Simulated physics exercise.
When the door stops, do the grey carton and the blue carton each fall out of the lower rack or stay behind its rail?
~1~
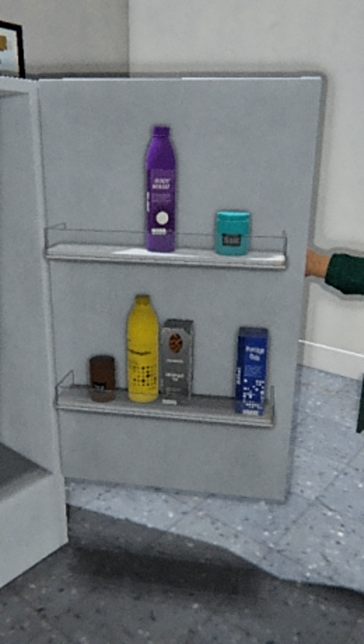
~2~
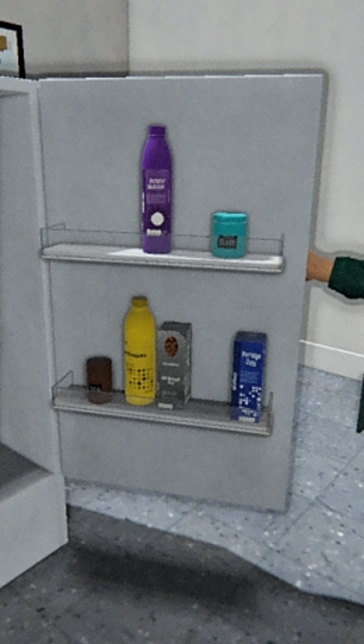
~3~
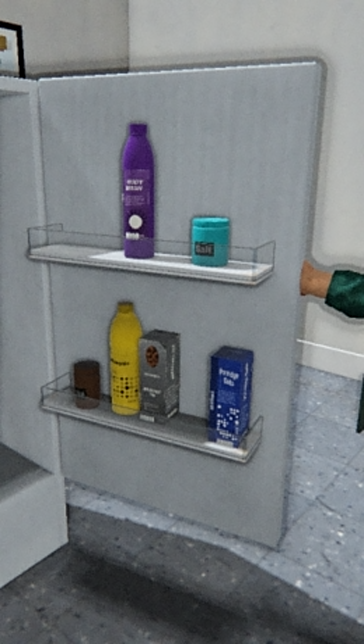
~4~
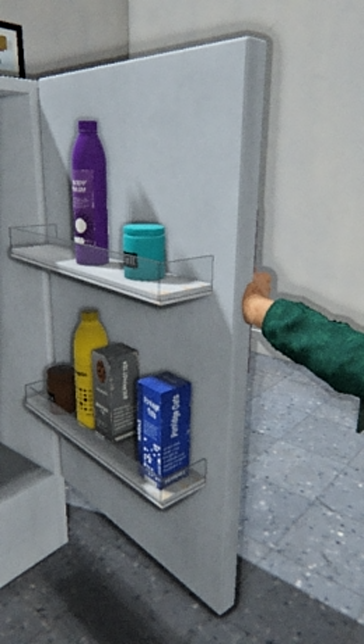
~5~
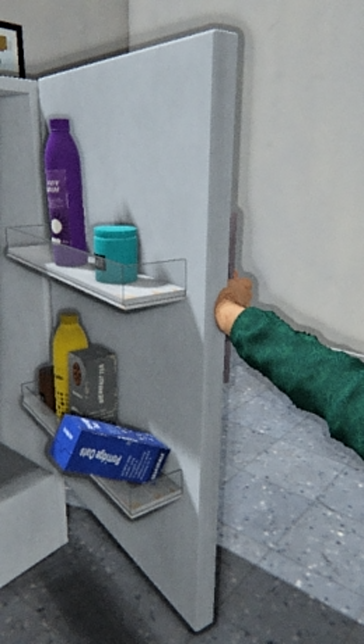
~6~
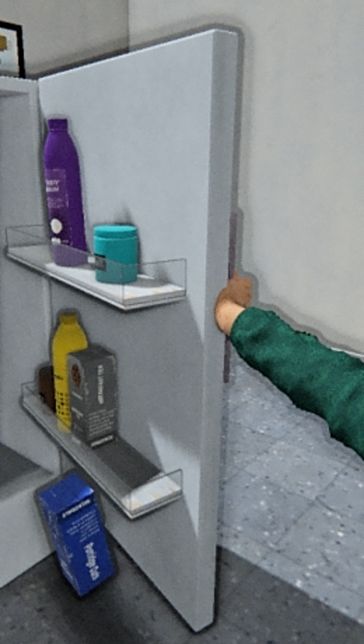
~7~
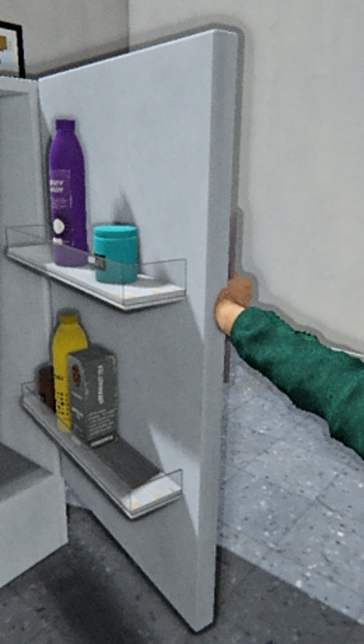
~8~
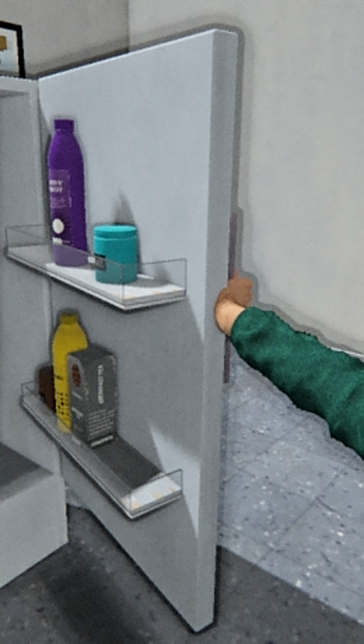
The blue carton tips over the rail and falls out, while the grey carton stays upright on the rack.
